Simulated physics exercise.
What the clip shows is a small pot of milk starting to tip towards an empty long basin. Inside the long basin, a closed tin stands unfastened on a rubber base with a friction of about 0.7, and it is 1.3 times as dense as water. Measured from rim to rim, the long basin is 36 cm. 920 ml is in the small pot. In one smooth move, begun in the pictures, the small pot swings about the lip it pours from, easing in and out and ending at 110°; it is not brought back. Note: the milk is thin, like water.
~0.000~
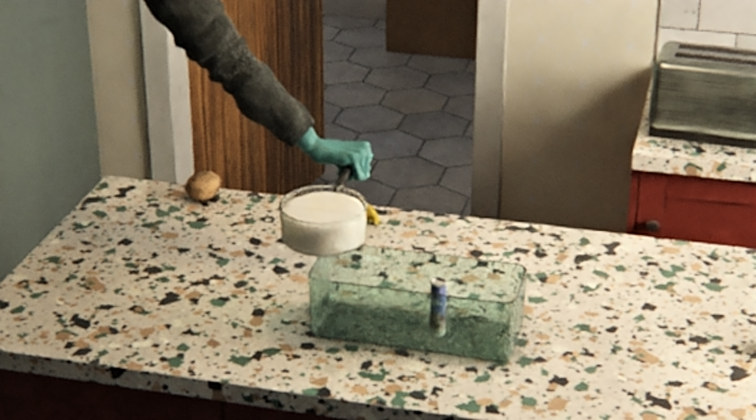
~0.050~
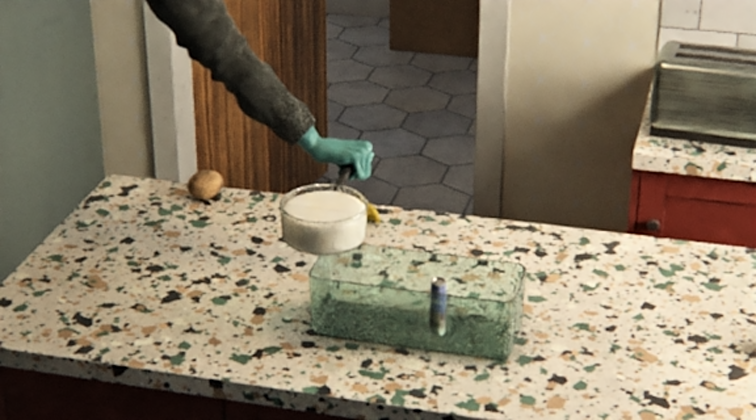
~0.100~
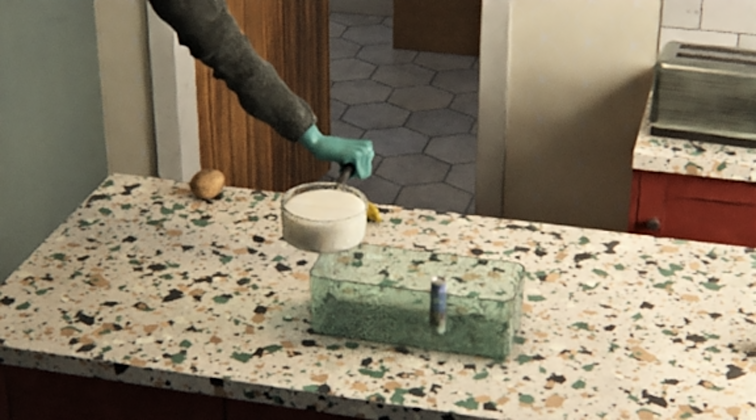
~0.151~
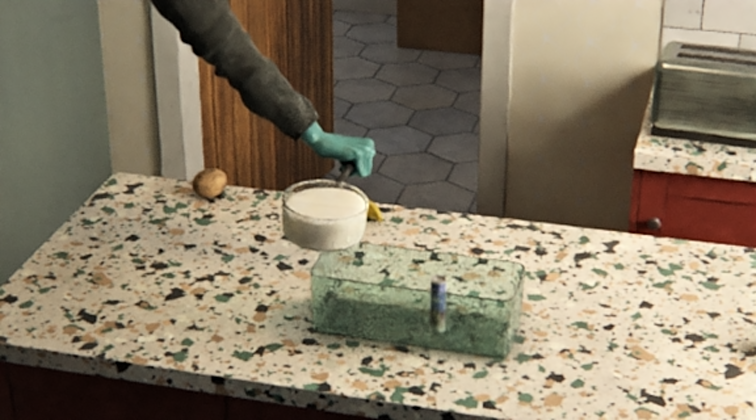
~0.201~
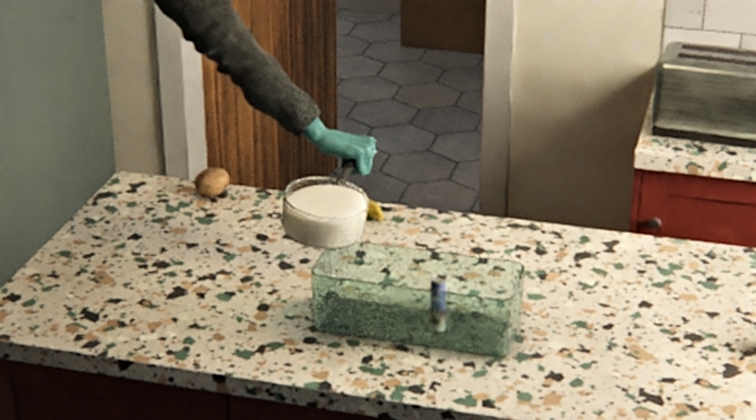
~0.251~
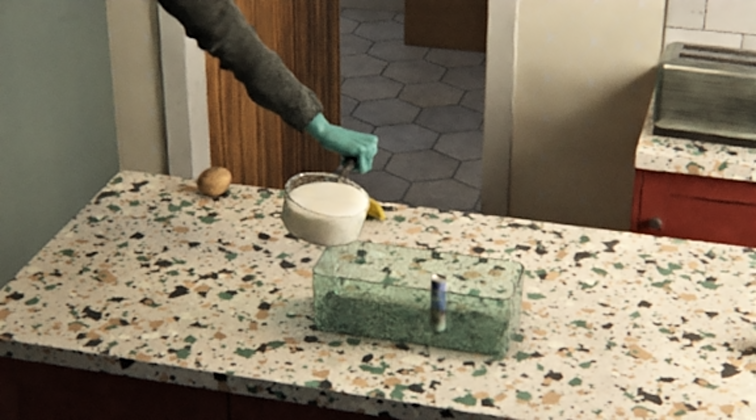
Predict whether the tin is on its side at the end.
The tin is on its side.
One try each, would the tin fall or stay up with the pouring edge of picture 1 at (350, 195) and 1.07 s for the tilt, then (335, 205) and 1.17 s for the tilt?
The tin overturns the first time and stays vertical the second time.
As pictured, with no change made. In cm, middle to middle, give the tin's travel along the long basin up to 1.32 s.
The tin is about 7 cm from where it started.
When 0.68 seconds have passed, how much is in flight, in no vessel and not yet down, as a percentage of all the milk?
Roughly 38 percent.
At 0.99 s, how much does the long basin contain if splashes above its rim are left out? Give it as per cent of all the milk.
Roughly 84 percent of it.
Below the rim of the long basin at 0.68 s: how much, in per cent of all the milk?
Some 14 per cent.
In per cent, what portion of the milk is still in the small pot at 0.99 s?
About 6 % is still there.
Then, 0.68 s in, the tilt is 68° and 48 per cent is still to pour; the tin stands where it began.
Then, 0.99 s in, the tilt is 104° and 6 per cent is still to pour; the tin leans 37°.
Then, 1.32 s in, the tilt is 110° and 0 per cent is still to pour; the tin lies on its side.
Then, 1.67 s in, the tilt is 110° and 0 per cent is still to pour; the tin lies on its side.
Finally, the tin lies on its side.
